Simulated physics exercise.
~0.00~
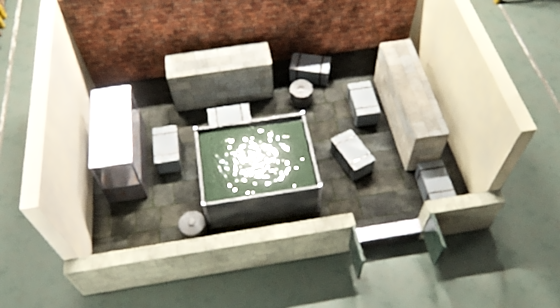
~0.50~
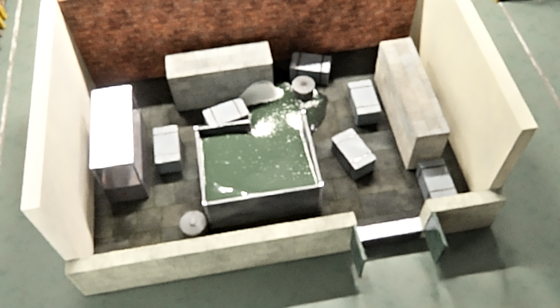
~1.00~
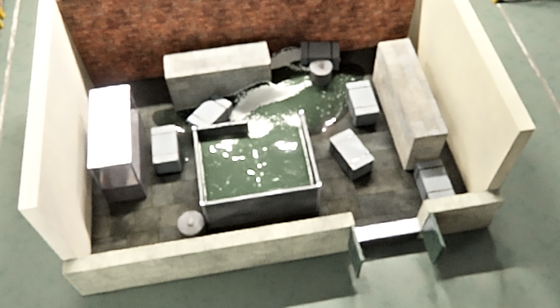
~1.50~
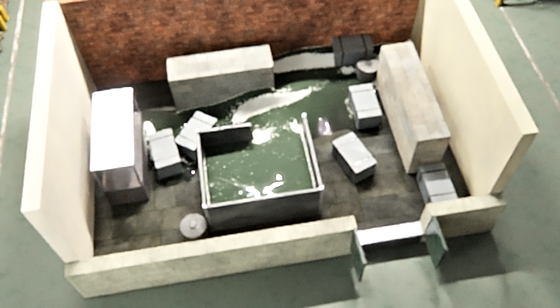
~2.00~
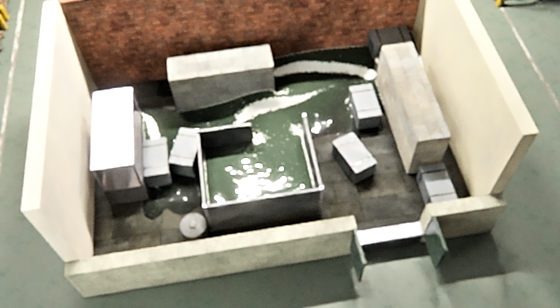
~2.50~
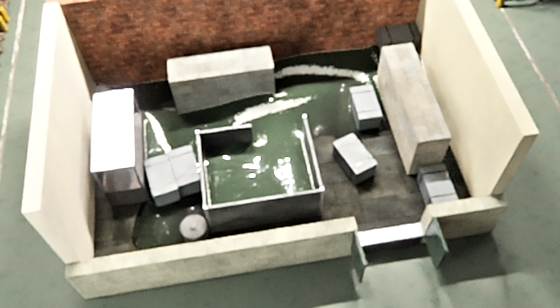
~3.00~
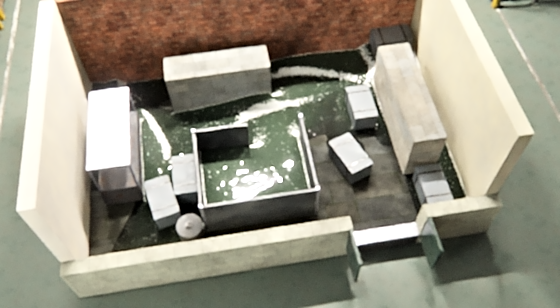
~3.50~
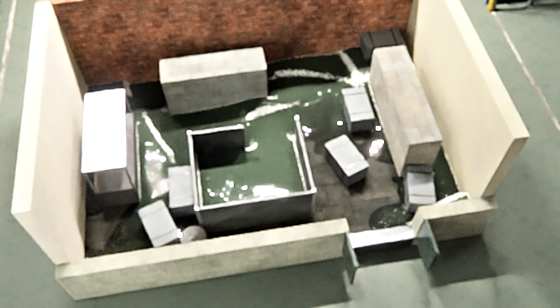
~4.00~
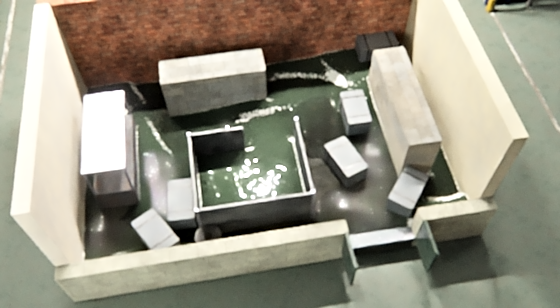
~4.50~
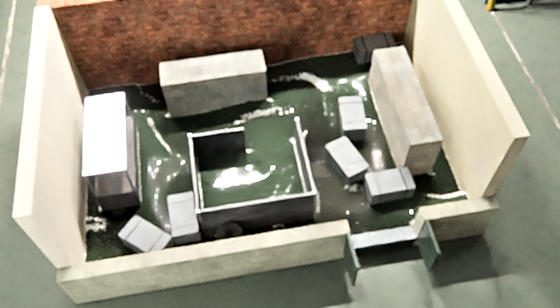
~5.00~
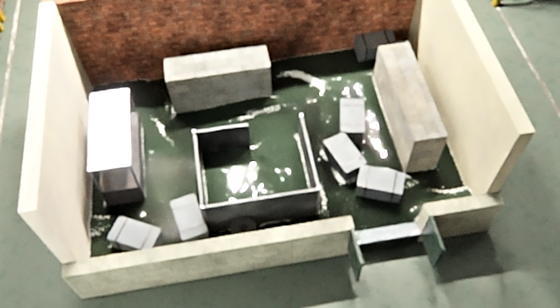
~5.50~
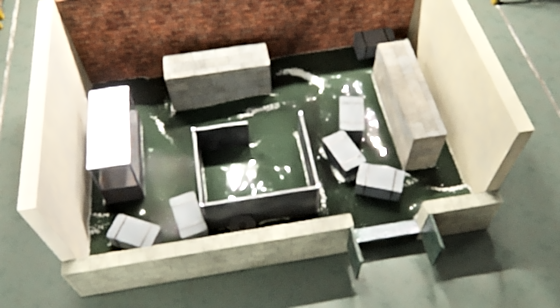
Water spills from a square, green-bottomed tank in the middle of a small walled enclosure, seen from above with a brick wall at the back. Pale grey boxes and a couple of round tubs stand around it, with long blocks behind and at either side. The water pours out at the back, pushing a dark box and a tub into the far right corner. It then spreads down the left, carrying two boxes toward the front wall, and reaches the right side, where another box drifts inward. Finally, dark, glinting water covers the floor and the shifted boxes settle.
